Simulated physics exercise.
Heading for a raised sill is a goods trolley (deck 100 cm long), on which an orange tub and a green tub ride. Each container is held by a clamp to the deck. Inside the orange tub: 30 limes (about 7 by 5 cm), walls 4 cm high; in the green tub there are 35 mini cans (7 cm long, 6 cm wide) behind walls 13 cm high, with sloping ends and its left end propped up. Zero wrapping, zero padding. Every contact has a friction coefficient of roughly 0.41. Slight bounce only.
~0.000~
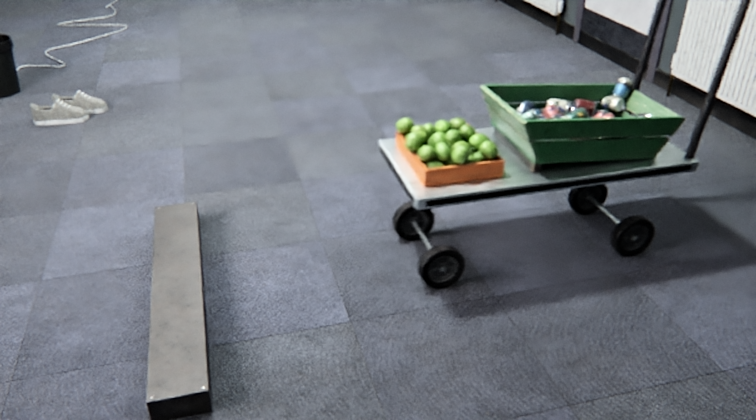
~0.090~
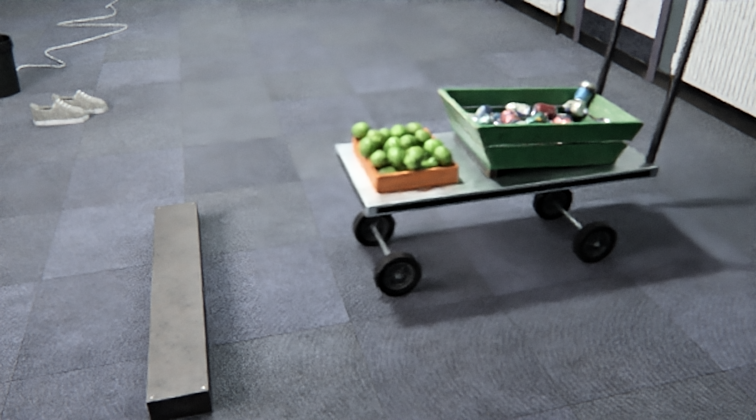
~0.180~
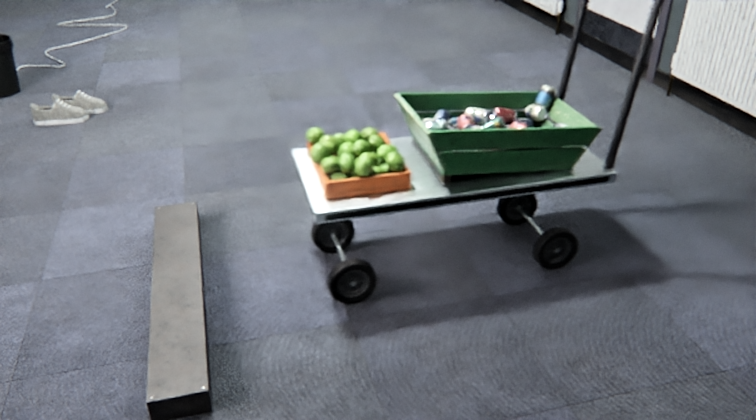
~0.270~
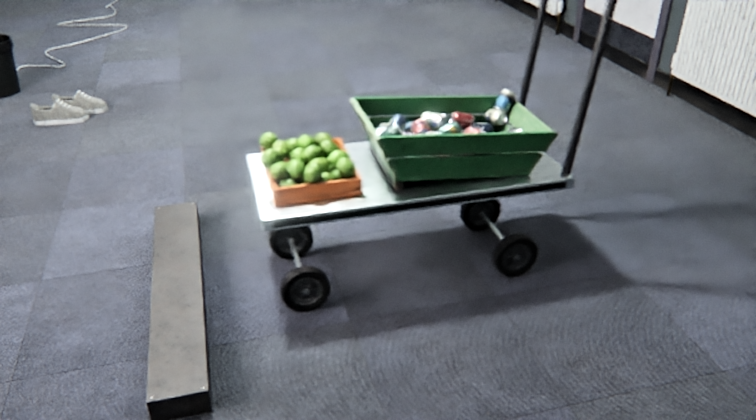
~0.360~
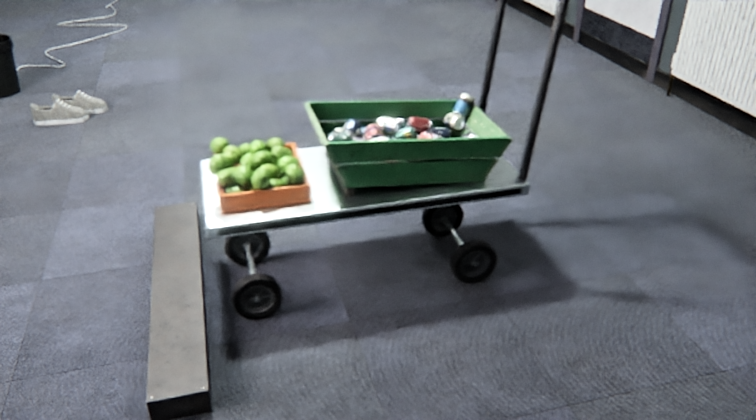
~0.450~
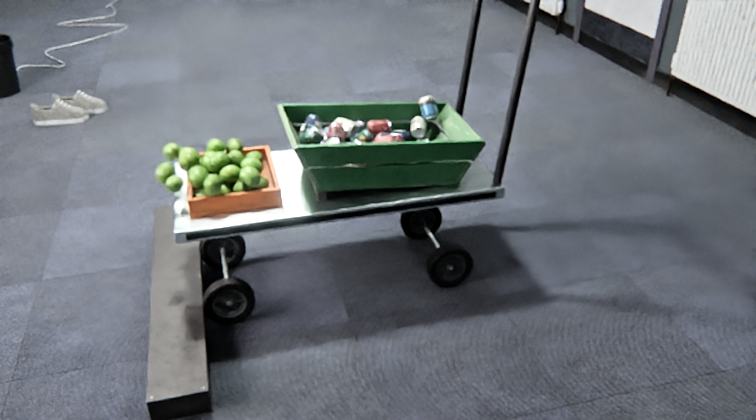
At first, a flat trolley carrying an orange tub of limes and a green tub of small cans stands to the right of a dark raised sill. It rolls steadily left across the carpet toward the sill. Its front wheels meet the sill, and several limes surge left over the orange tub's edge.
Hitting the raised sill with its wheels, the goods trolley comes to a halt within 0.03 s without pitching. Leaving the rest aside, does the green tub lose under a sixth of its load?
Looks like a sixth is not reached.
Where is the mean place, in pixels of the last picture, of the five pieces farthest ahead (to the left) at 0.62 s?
I'd put their middle close to (109, 222).
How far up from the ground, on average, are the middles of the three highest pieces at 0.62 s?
About 62 cm up, on average.
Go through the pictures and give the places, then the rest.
In the first frame (we follow the rim corner now nearest the camera), green tub at (526, 121); orange tub at (428, 169); 71 cm still to roll; nothing out yet.
Green tub at (479, 126); orange tub at (380, 175); 55 cm still to roll, in the second frame.
Green tub at (430, 131); orange tub at (330, 182); 40 cm still to roll, in the third frame.
Green tub at (380, 137); orange tub at (278, 188); 24 cm still to roll, in the fourth frame.
Green tub at (327, 143); orange tub at (224, 195); 9 cm still to roll, in the fifth frame.
Green tub at (297, 146); orange tub at (192, 199); stopped; 3 out, the lowest lime at (166, 173), in the sixth frame.
After 0.50 s, 6 of 30 out of the orange tub and 0 of 35 out of the green tub.
After 0.62 s, 11 of 30 out of the orange tub and 0 of 35 out of the green tub.
After 0.85 s, 11 of 30 out of the orange tub and 0 of 35 out of the green tub.
When it is over (at 1.35 s), 11 of 30 out of the orange tub and 0 of 35 out of the green tub. Asked share, 0 of 35, 0 per cent.
